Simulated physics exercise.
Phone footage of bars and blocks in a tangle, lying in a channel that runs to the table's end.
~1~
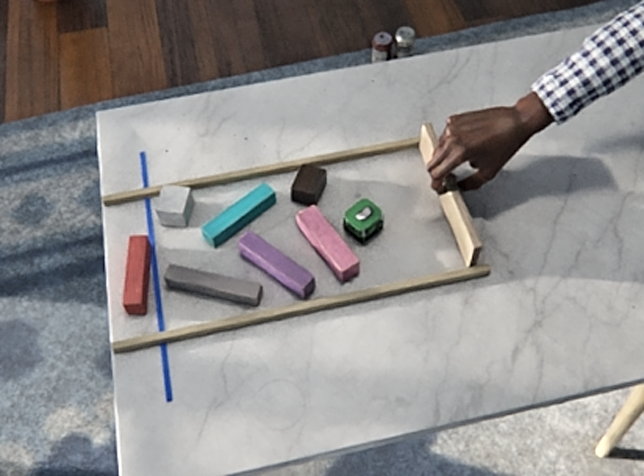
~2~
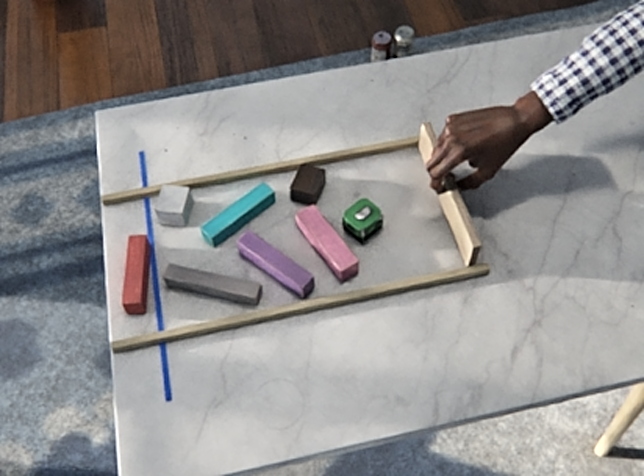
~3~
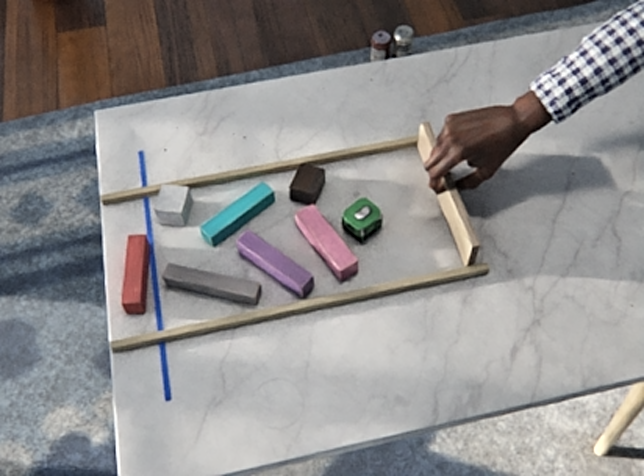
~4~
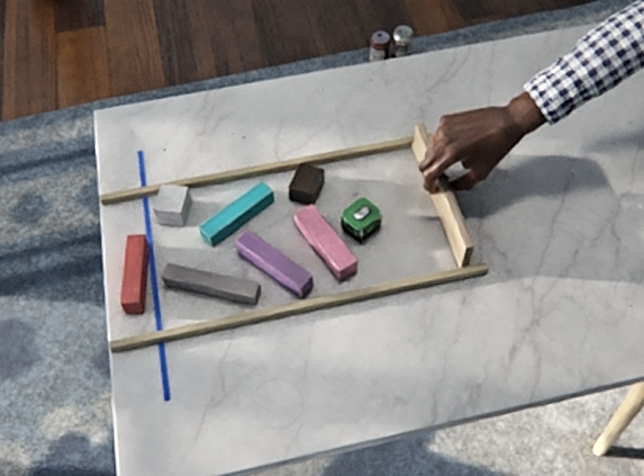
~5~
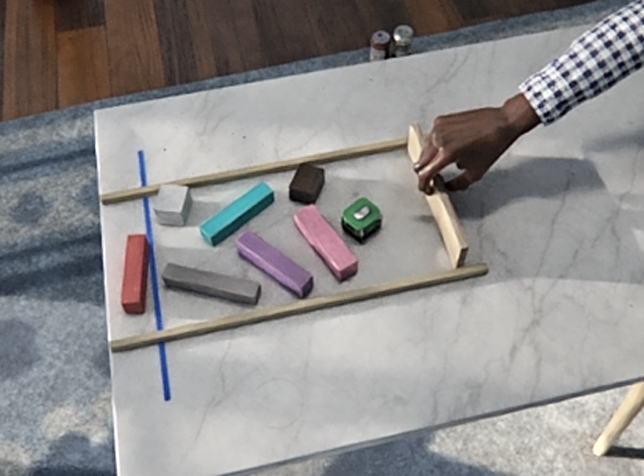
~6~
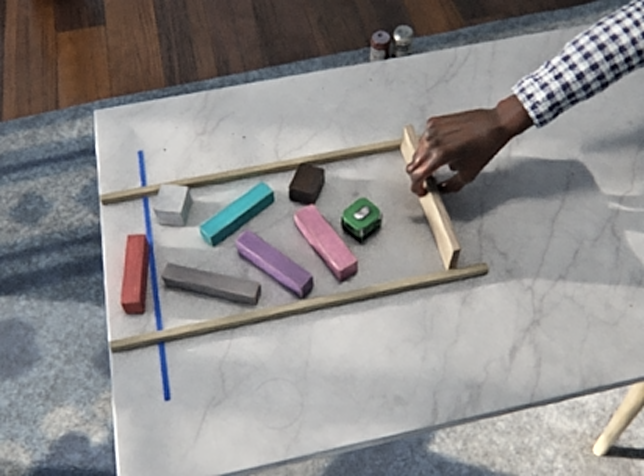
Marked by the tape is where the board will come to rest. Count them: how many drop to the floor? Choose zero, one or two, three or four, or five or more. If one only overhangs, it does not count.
Three or four.
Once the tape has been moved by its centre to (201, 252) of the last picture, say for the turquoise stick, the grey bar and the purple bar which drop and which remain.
What happens: The turquoise stick does not come off, the grey bar does not come off, the purple bar does not come off.
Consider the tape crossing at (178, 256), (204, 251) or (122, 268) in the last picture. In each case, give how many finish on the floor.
First 1, then 1, then 6.
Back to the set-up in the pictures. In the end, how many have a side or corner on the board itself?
3 are in contact with it.
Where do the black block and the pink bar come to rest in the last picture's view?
I'd say approximately (133, 224) and then (122, 286).
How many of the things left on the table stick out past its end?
I get 2.
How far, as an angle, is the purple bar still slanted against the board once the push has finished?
The angle is some 30°.
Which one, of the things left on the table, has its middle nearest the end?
It's the purple bar that ends up nearest.
A little later, none off yet; red bar at rest near (136, 273); white block at rest near (173, 205); grey bar at rest near (212, 284).
Next, none off yet; red bar at rest near (136, 273); white block at rest near (173, 205); grey bar shifted a little near (193, 288).
Later still, none off yet; red bar tilted well over near (90, 289); white block shifted about its own width near (121, 211); grey bar shifted about its own width near (127, 295).
When it is over, the number that fall off is three or four; down, turquoise stick, grey bar, white block and red bar.
